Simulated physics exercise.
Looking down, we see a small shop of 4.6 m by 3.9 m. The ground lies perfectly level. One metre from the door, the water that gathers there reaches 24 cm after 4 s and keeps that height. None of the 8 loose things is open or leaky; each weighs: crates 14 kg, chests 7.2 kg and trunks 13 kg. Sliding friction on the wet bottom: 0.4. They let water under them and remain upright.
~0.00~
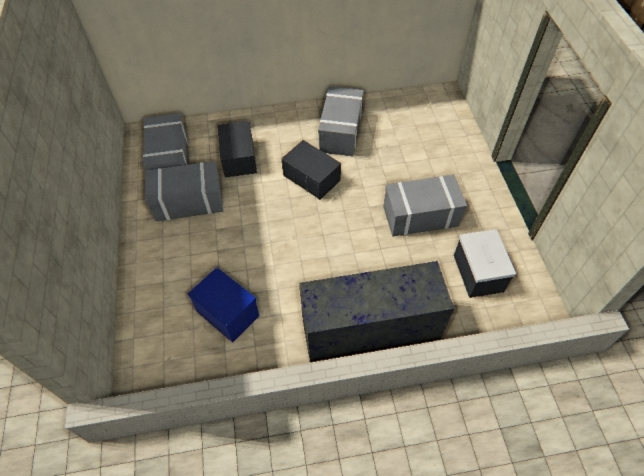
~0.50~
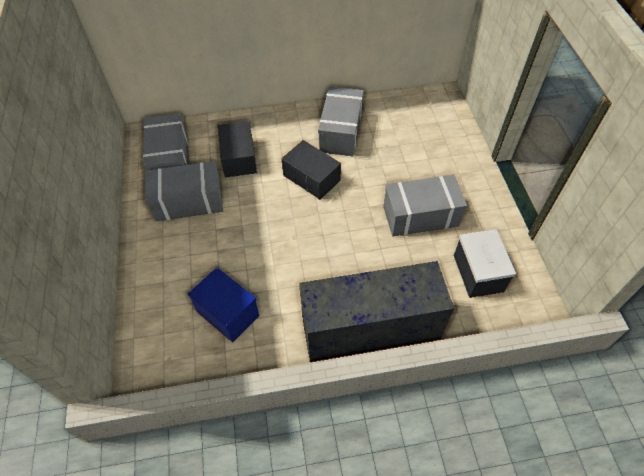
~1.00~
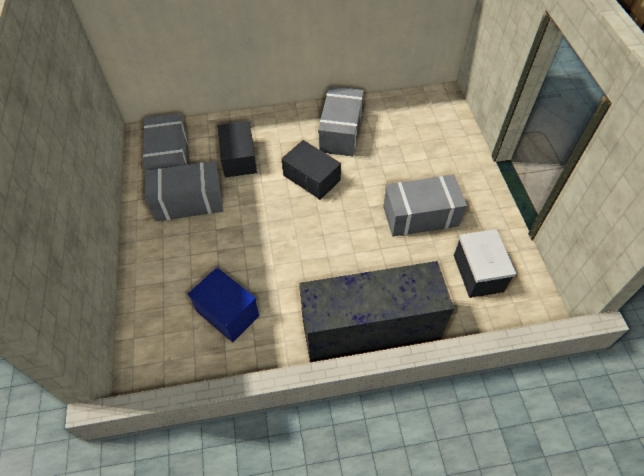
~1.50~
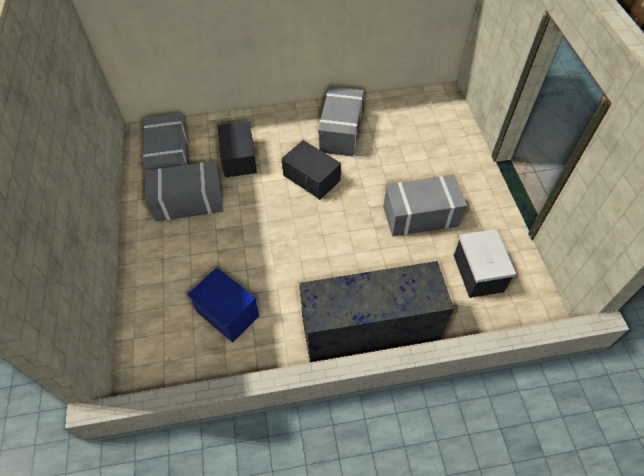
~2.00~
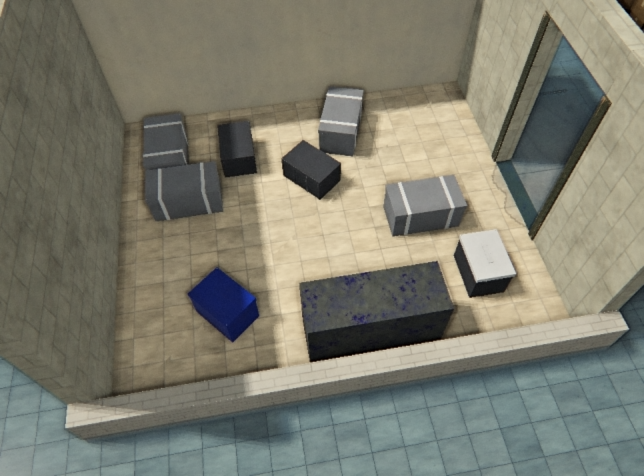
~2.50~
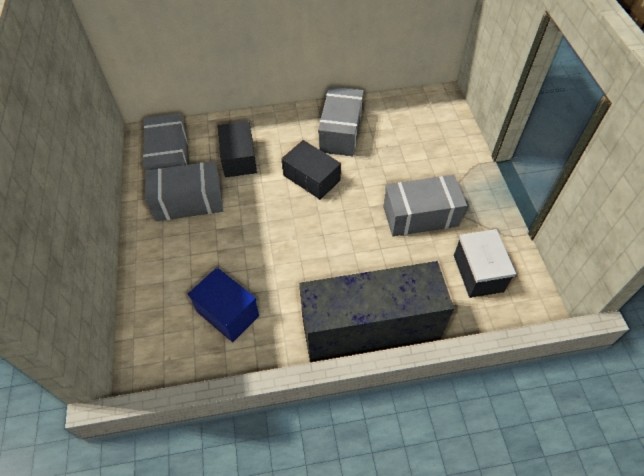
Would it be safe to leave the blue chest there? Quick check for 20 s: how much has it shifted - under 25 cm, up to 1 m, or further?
I would say it moves a little.
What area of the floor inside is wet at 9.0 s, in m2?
Somewhere around 17 m2, roughly.
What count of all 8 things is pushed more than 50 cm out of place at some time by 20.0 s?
The answer here is 8.
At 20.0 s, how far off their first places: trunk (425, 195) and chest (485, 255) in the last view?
Shifts: 350 cm / 40 cm.
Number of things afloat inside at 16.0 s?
At that moment it comes to 8.
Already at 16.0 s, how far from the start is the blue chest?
Roughly 60 cm.
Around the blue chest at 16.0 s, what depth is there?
15 cm or so.
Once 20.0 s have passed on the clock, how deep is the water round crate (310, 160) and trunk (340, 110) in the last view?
Roughly 21 and 16 cm.
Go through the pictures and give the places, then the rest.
In the first picture, the blue chest at (221, 296) rests on the ground; water covers 0.0 m2; 0 of 8 have shifted.
In the second picture, the blue chest at (221, 296) rests on the ground; water covers 0.0 m2; 0 of 8 have shifted.
In the third picture, the blue chest at (221, 296), on the bottom; water covers 0.0 m2; 0 of 8 have shifted.
In the fourth picture, the blue chest at (221, 296) rests on the ground; 0.0 m2 under water; 0 of 8 have shifted.
In the fifth picture, the blue chest at (221, 296) rests on the ground; water covers 0.1 m2; 0 of 8 have shifted.
In the sixth picture, the blue chest at (221, 296), on the bottom; water covers 0.6 m2; 0 of 8 have shifted.
After 4.0 s the blue chest is near (221, 296), 0.0 m from its start, aground; 0 afloat.
After 9.0 s the blue chest is near (212, 347), 0.6 m from its start, afloat; 8 afloat.
After 16.0 s the blue chest is near (265, 320), 0.6 m from its start, afloat; 8 afloat.
After 20.0 s the blue chest is near (270, 313), 0.6 m from its start, afloat; 8 afloat.
